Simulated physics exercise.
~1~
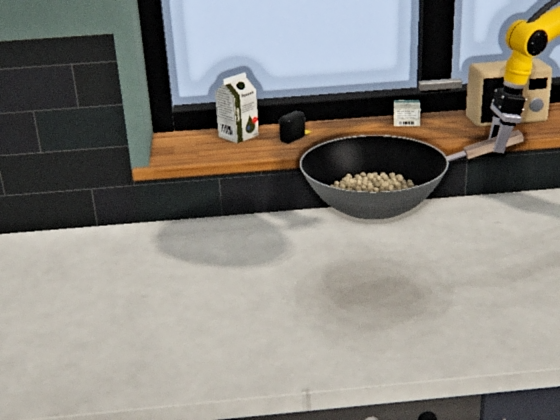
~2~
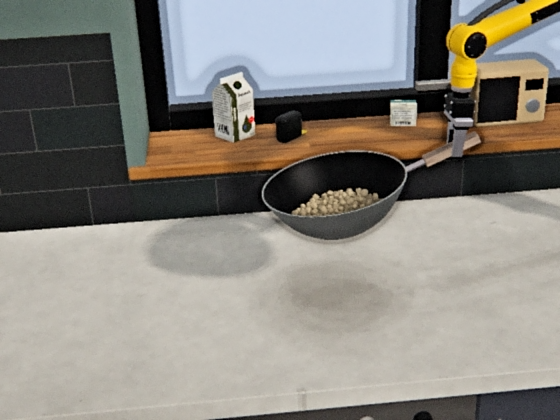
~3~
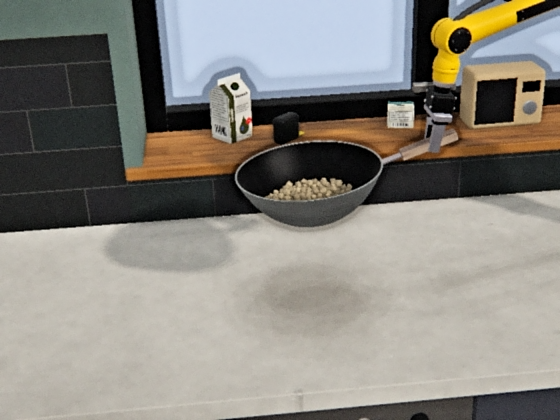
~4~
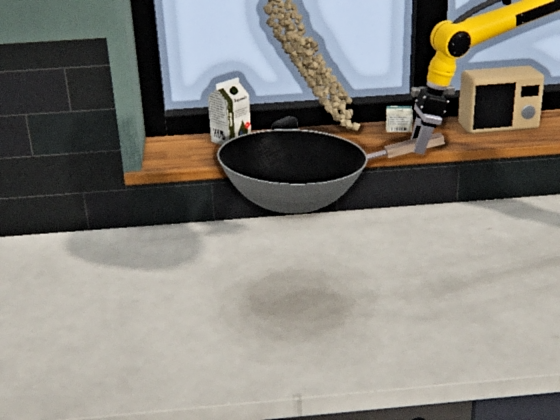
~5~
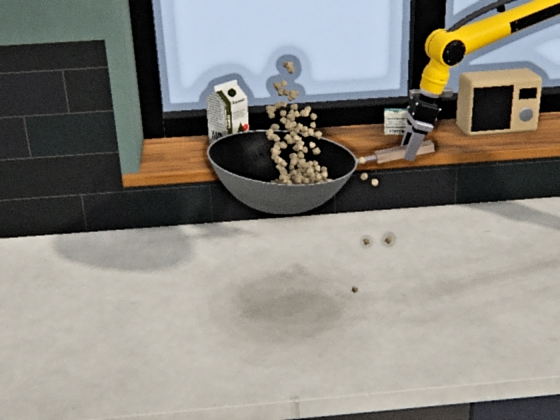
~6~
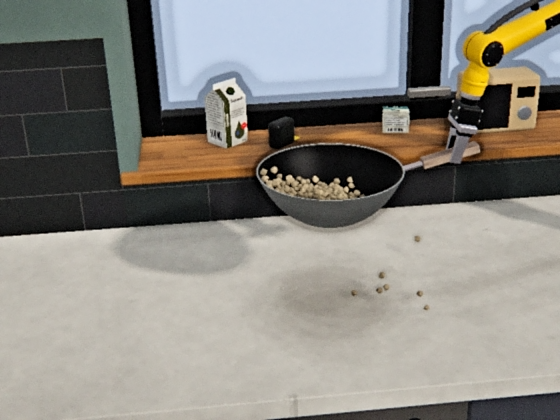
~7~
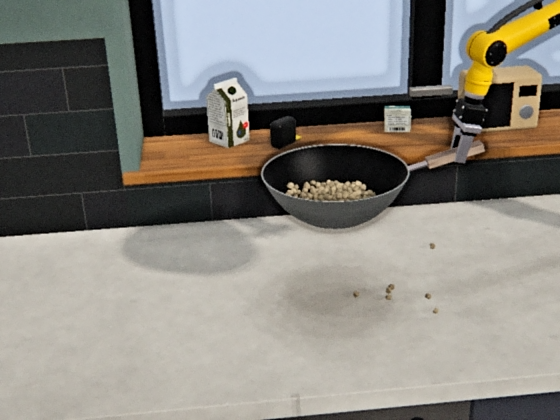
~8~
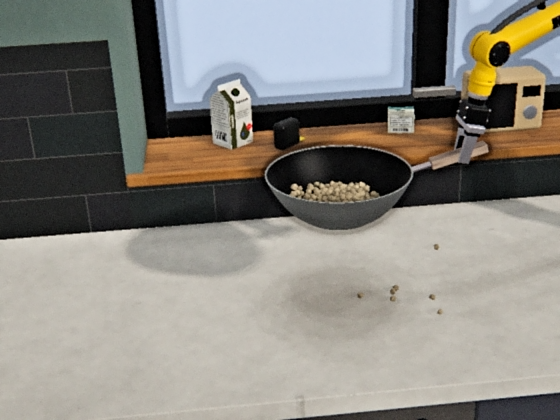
On a kitchen counter, a yellow robot arm tosses small pebbles high from a dark wok and catches most, spilling a few.
